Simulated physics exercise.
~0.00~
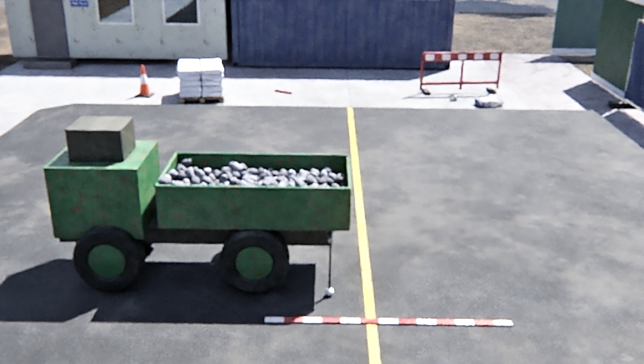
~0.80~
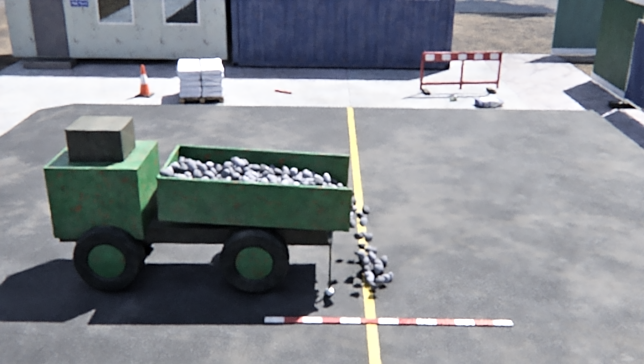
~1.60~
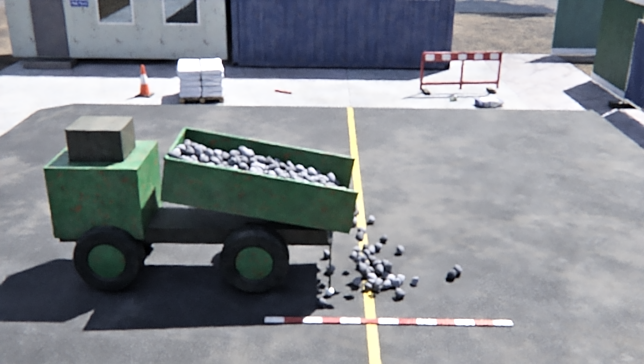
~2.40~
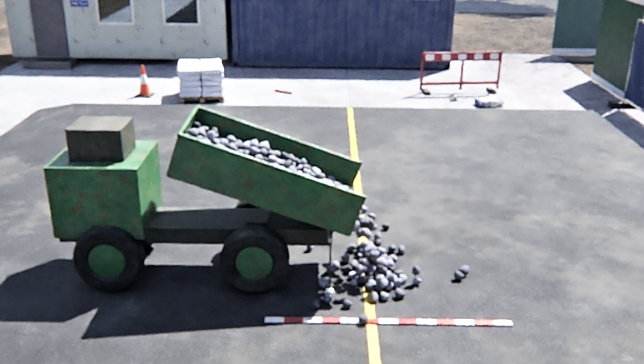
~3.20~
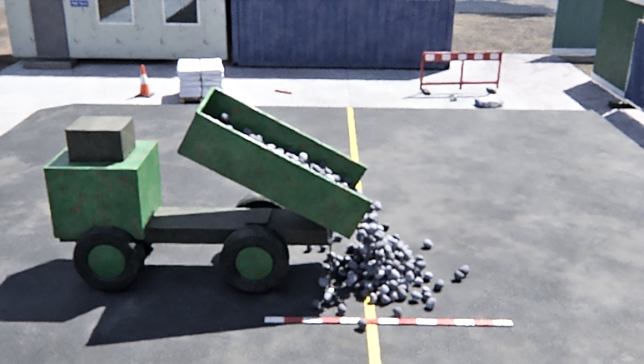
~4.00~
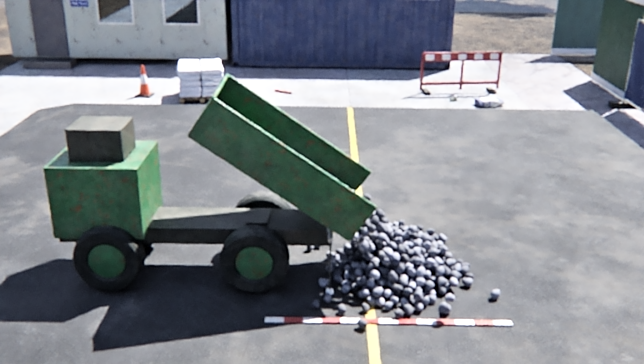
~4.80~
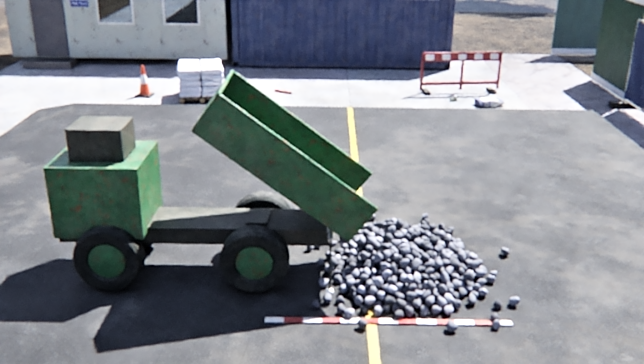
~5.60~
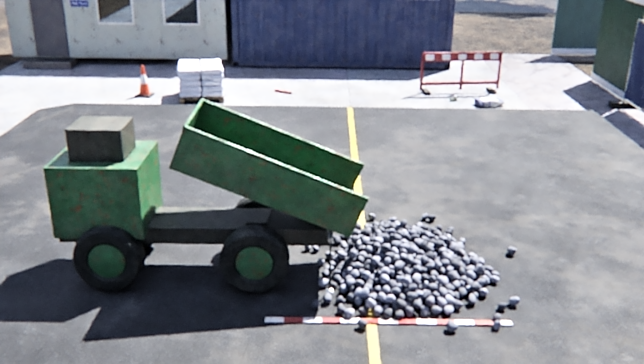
Green tipper truck raising its body and spilling grey cobbles into a heap across a yellow line, then lowering the emptied body.
